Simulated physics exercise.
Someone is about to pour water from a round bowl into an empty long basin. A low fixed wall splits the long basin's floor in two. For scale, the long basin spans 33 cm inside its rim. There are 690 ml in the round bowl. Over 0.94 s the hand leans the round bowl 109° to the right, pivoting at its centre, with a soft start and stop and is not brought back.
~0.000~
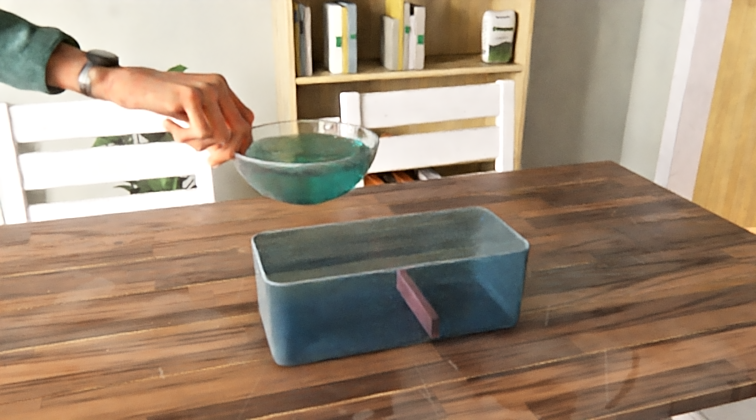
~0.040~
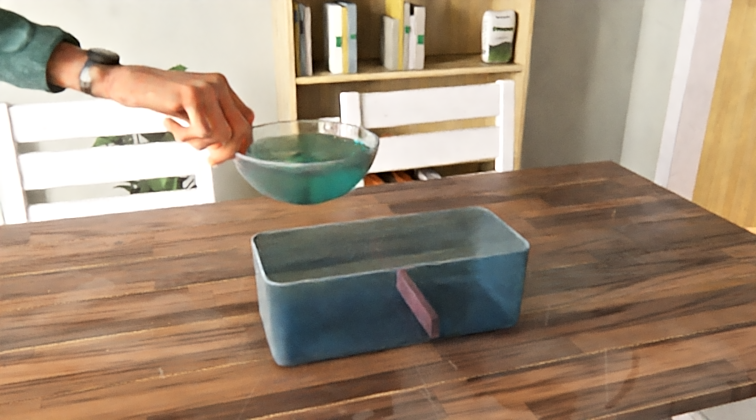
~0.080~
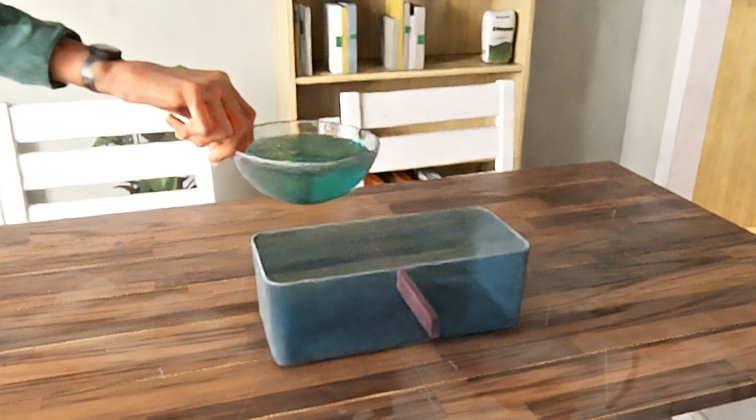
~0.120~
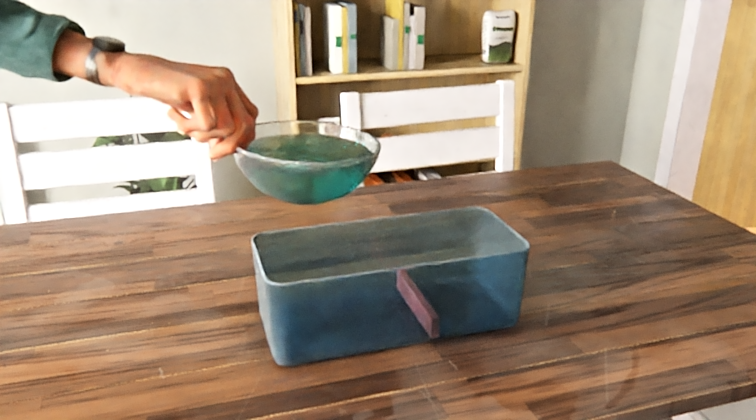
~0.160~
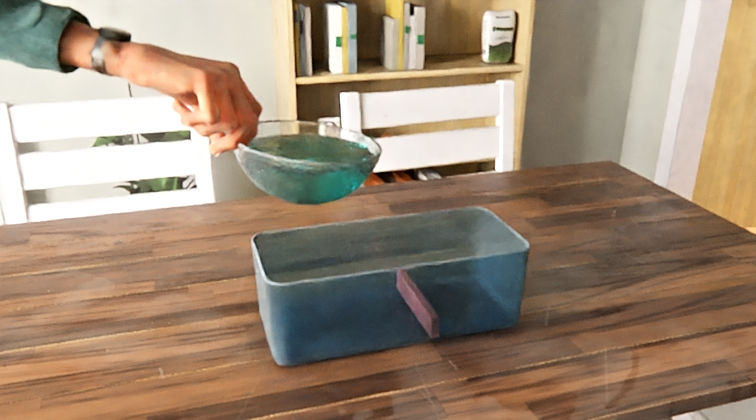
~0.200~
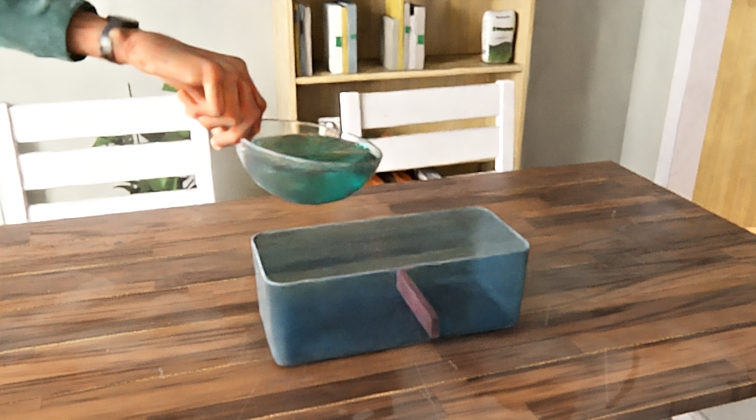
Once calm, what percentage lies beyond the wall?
About 43 per cent.
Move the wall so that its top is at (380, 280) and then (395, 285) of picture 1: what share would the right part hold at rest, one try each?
First 85, then 70 per cent.
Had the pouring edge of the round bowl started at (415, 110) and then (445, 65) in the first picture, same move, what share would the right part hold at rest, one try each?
In turn about 60 and 55 per cent.
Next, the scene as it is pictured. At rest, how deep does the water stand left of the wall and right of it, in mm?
Some 14 mm on the left and 18 mm on the right.
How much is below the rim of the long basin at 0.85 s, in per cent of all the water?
About 98 per cent.
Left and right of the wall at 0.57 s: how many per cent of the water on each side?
Left about 16, right about 24.
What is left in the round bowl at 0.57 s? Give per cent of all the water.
Near 26 in a hundred.
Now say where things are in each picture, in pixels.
In the first frame, it leans 0°; its right rim is at (375, 136); the water meets the walls at (235, 156) and (369, 145); the long basin's rim runs from (259, 260) to (507, 227); the wall's top is at (417, 293).
In the second frame, it leans 0°; its right rim is at (375, 137); the water meets the walls at (235, 156) and (369, 145).
In the third frame, it leans 2°; its right rim is at (376, 138); the water meets the walls at (235, 155) and (369, 146).
In the fourth frame, it leans 4°; its right rim is at (377, 141); the water meets the walls at (236, 153) and (370, 147).
In the fifth frame, it leans 8°; its right rim is at (378, 145); the water meets the walls at (239, 152) and (371, 149).
In the sixth frame, it leans 12°; its right rim is at (378, 150); the water meets the walls at (241, 152) and (373, 149).
Then, 0.57 s in, the tilt is 73° and 26 per cent is still to pour, 15 is left of the wall and 23 right of it.
Then, 0.85 s in, the tilt is 106° and 0 per cent is still to pour, 56 is left of the wall and 42 right of it.
Then, 1.13 s in, the tilt is 109° and 0 per cent is still to pour, 55 is left of the wall and 42 right of it.
Then, 1.44 s in, the tilt is 109° and 0 per cent is still to pour, 55 is left of the wall and 43 right of it.
Finally, 55 per cent lies left of the wall, 43 right of it and 2 outside.
